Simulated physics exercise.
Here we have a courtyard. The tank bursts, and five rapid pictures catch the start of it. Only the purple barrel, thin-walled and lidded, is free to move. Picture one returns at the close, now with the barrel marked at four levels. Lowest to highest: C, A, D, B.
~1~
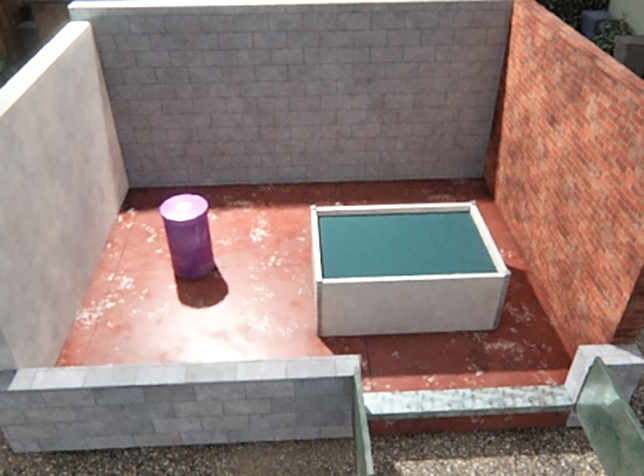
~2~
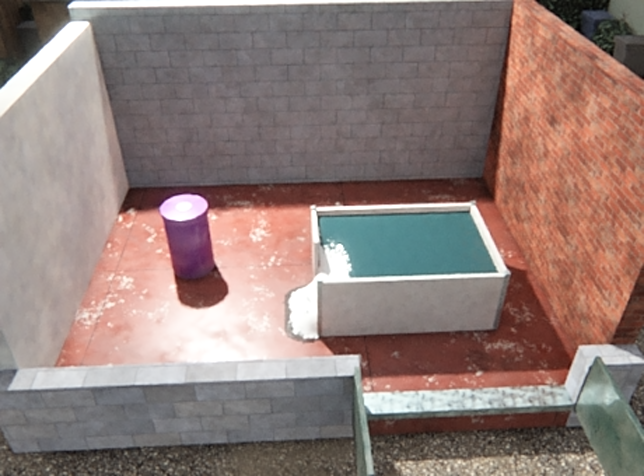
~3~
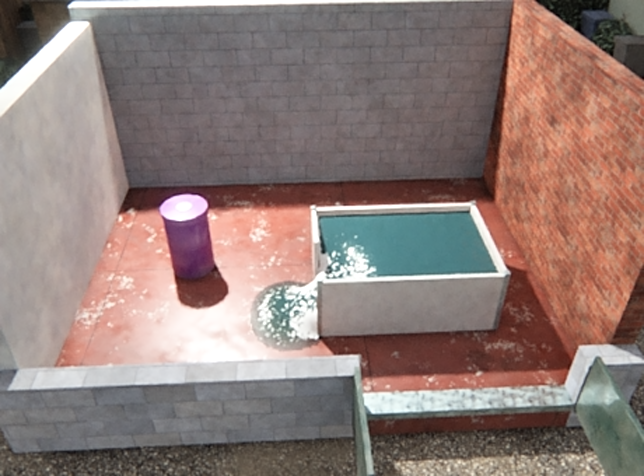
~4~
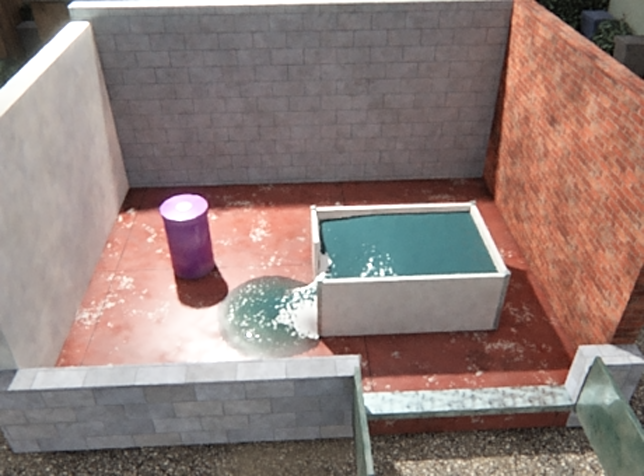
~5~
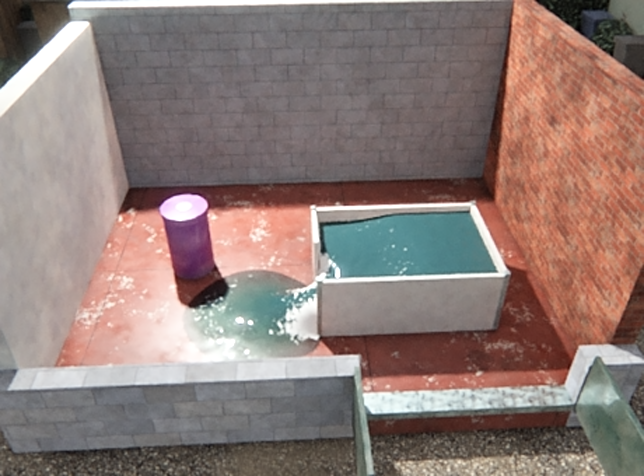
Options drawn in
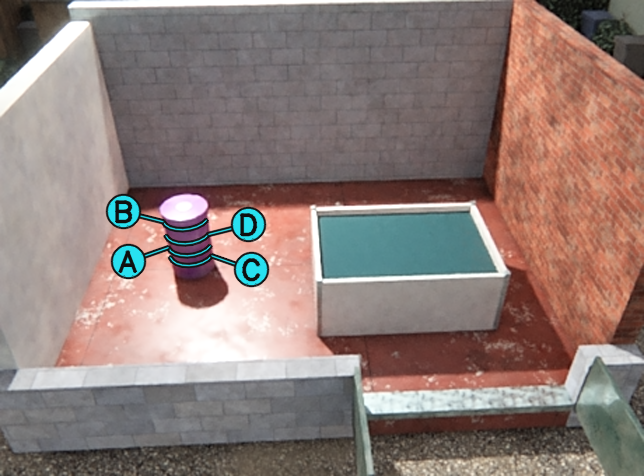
Water pours from the tank's left side and spreads across the red floor toward the purple barrel.
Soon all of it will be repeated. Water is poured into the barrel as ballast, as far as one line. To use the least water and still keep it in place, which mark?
The limit is C.
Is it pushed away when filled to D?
No, that is safe.
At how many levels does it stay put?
All of the four.
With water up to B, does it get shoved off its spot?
No, not at all.
In cyan, A at (187, 255); B at (182, 229); C at (189, 265); D at (185, 243); from the bottom up C, A, D, B.
With A, it does not move.
With B, it does not move.
With C, it does not move.
With D, it does not move.
